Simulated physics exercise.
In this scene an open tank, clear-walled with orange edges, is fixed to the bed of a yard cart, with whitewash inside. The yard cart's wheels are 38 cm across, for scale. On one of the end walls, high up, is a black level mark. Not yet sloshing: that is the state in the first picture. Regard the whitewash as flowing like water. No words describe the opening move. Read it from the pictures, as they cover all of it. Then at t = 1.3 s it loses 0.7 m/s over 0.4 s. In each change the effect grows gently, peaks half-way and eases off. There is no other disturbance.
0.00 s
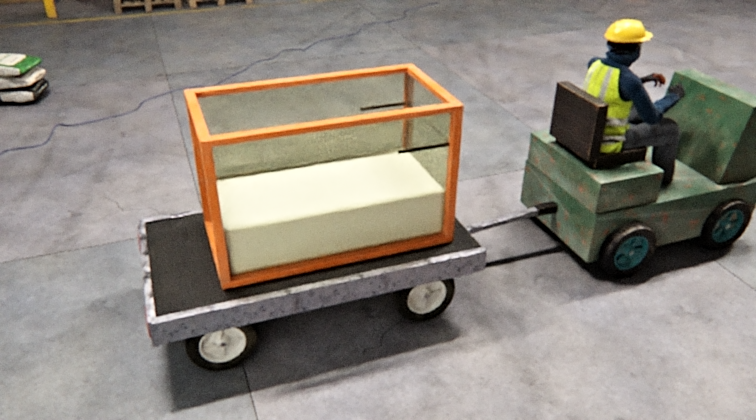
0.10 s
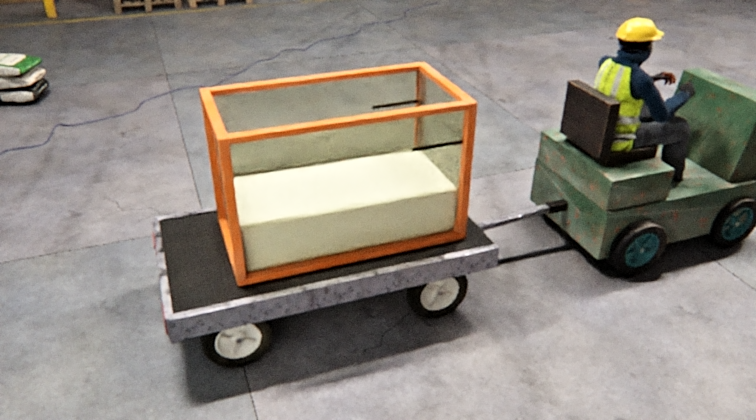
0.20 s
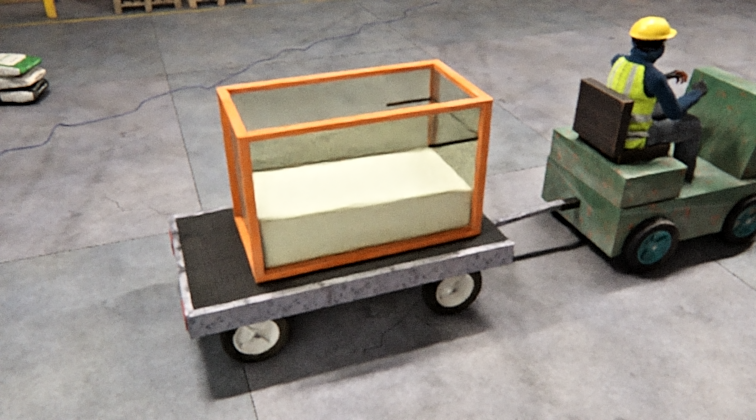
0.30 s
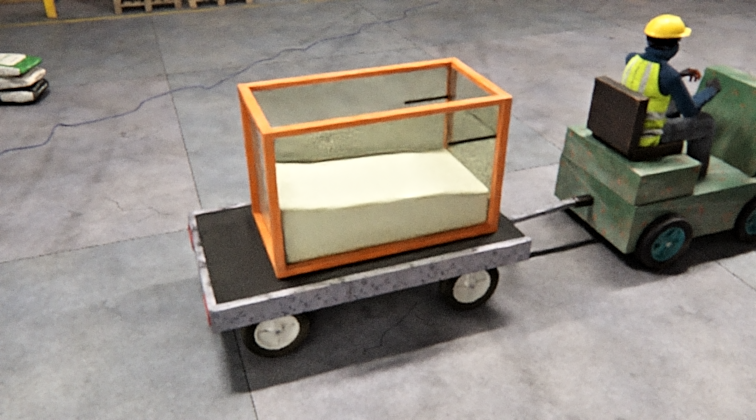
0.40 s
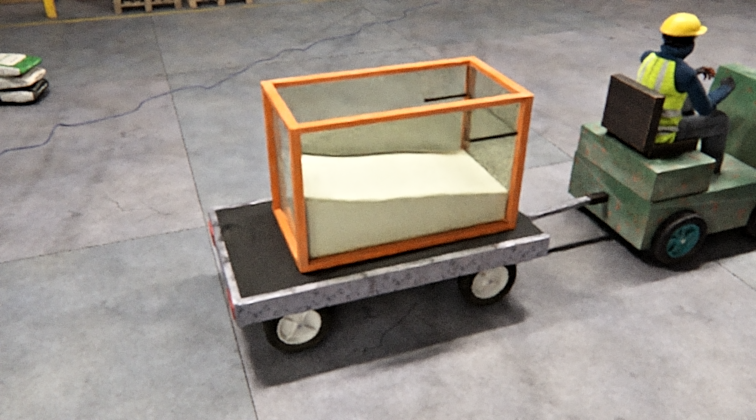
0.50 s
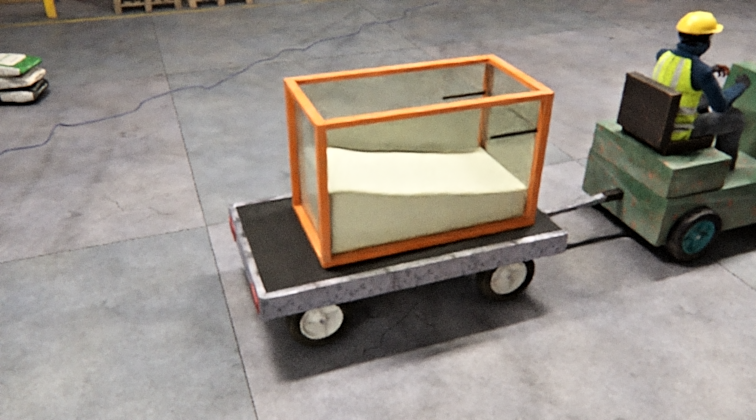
The video shows a small green vehicle with a seated driver in a yellow helmet pulling a flat cart rightward, while the pale liquid in its orange-edged clear tank, level at first, gradually rises towards the left end.
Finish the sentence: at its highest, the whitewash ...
At its highest it touches the mark.
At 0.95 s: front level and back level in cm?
Front: 28 cm; back: 30 cm.
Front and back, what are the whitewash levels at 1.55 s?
Reading: About 40 cm in front, about 18 cm behind.
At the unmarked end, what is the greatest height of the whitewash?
51 cm.
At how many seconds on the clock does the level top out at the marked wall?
It happens at roughly 3.2 s.
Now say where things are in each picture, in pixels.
In the first picture, the surface is at (428, 185) by the front wall; at (235, 219) by the back wall; it lies level with the rim line; the front is on the right, levels are read along the near wall; the black line, on the front wall, is at (433, 147); a wheel hub at (224, 348).
In the second picture, the surface is at (441, 182) by the front wall; at (251, 217) by the back wall; it lies level with the rim line.
In the third picture, the surface is at (456, 183) by the front wall; at (268, 210) by the back wall; it climbs 3° towards the back.
In the fourth picture, the surface is at (473, 185) by the front wall; at (289, 200) by the back wall; it climbs 6° towards the back.
In the fifth picture, the surface is at (492, 186) by the front wall; at (313, 190) by the back wall; it climbs 9° towards the back.
In the sixth picture, the surface is at (511, 183) by the front wall; at (336, 184) by the back wall; it climbs 10° towards the back; a wheel hub at (323, 325).
By 0.95 s the surface is 29 cm up at the front and 29 cm at the back; nothing has left.
By 1.55 s the surface is 41 cm up at the front and 17 cm at the back; nothing has left.
By 2.20 s the surface is 29 cm up at the front and 42 cm at the back; nothing has left.
By 4.68 s the waves are smaller; the highest at the front wall was 64 cm, at 3.25 s, against a line at 58 cm.
